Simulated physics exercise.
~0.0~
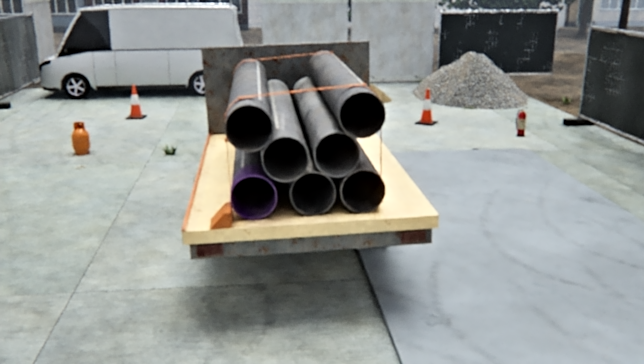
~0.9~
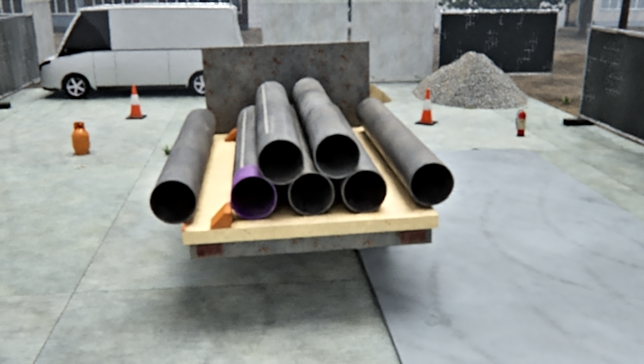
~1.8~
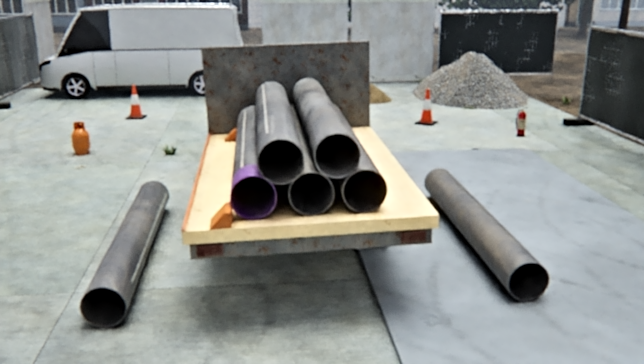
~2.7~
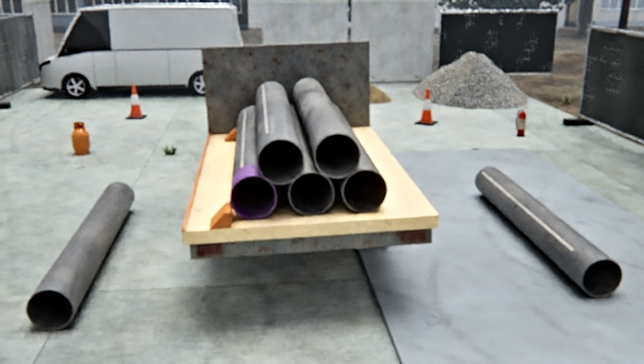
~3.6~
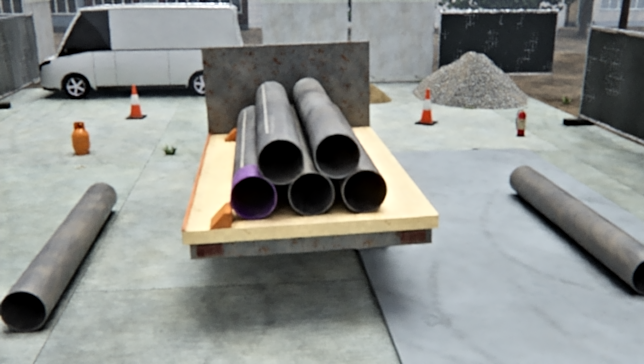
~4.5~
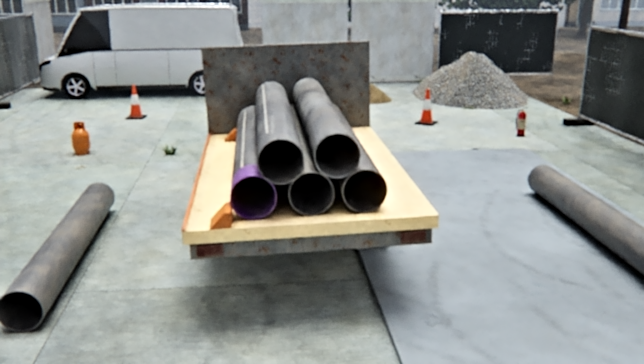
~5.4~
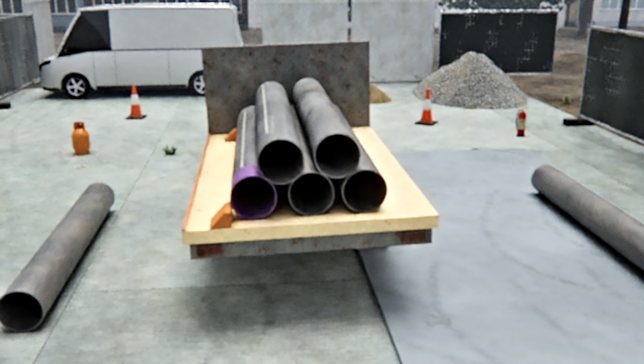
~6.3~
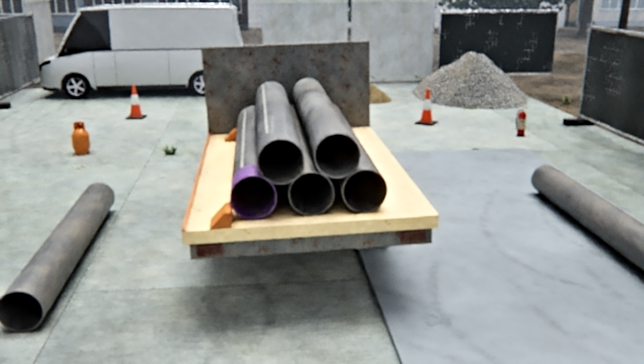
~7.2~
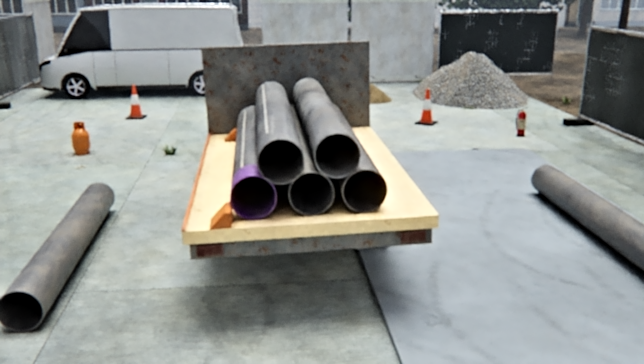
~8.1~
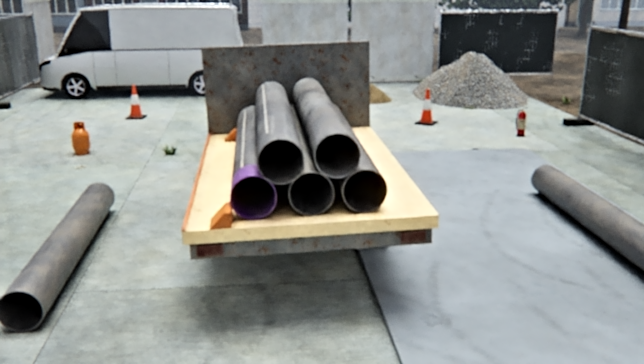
Seven hollow pipes, one of them purple, sit strapped in a stack on the pale deck of a trailer, with a white van, traffic cones and a gravel heap behind. The orange straps vanish and the pile opens, two grey pipes dropping to either side of it. One goes over the left edge and the other over the right, and both land on the ground. They roll outward, away from the trailer, then slow and stop. The purple pipe stays at the lower left beside an orange chock, with four grey ones still stacked against it.
